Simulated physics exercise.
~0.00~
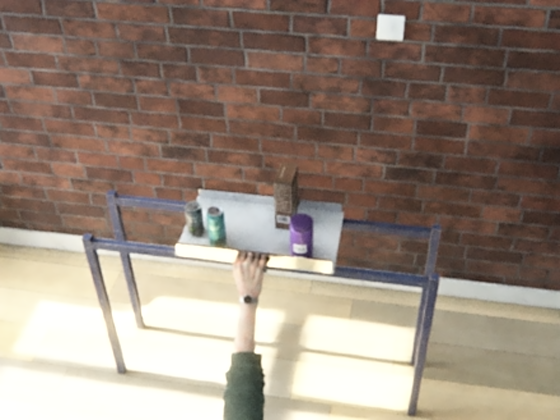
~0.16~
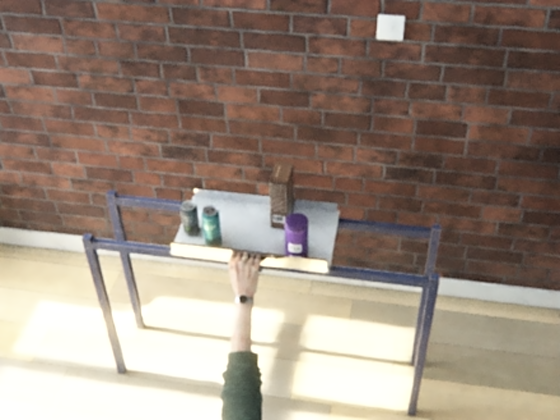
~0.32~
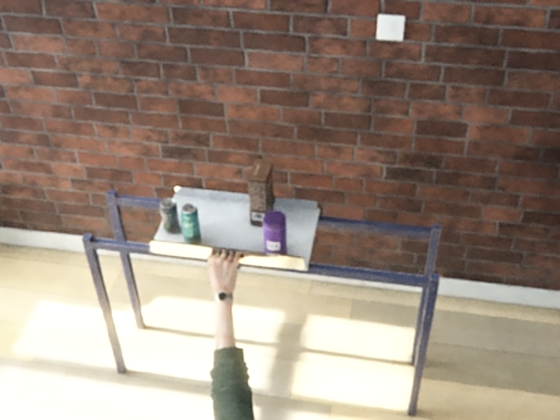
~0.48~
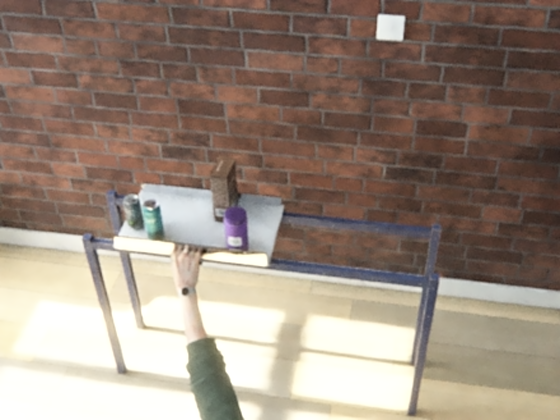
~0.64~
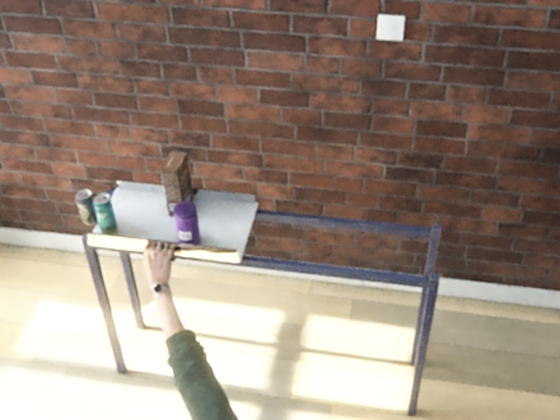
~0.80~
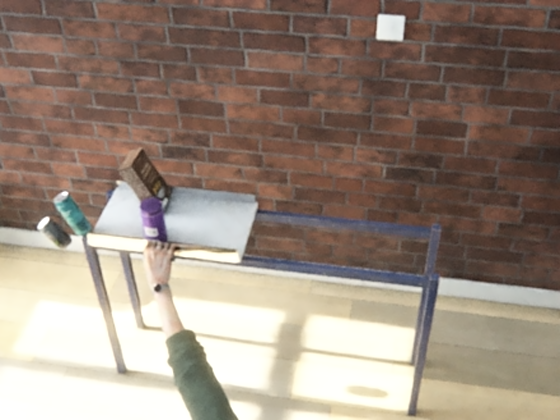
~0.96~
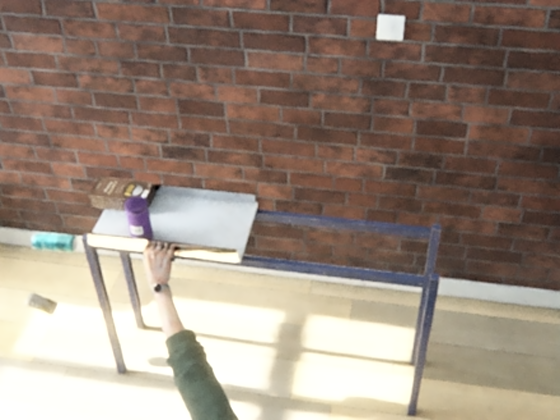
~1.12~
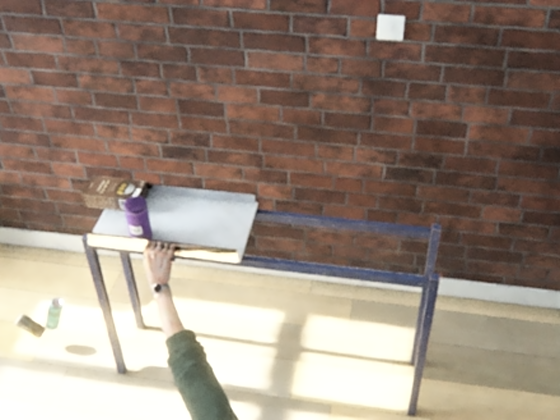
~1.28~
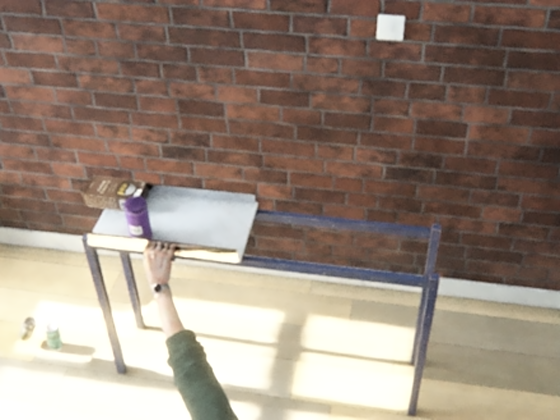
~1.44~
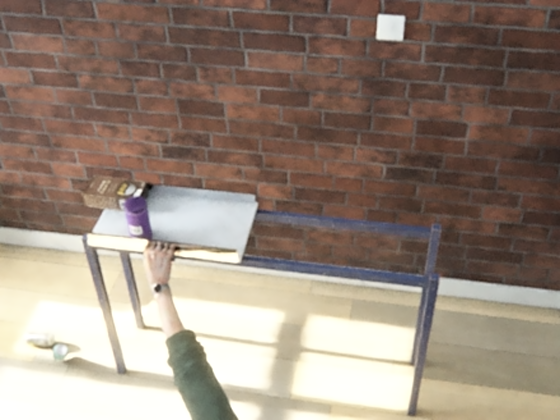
In the video, a hand slides a tray holding two small cans, a purple jar and a brown packet leftward along rails until it stops abruptly; the cans tumble off the left end onto the floor, the packet topples, and the jar slides but stays upright on the tray.
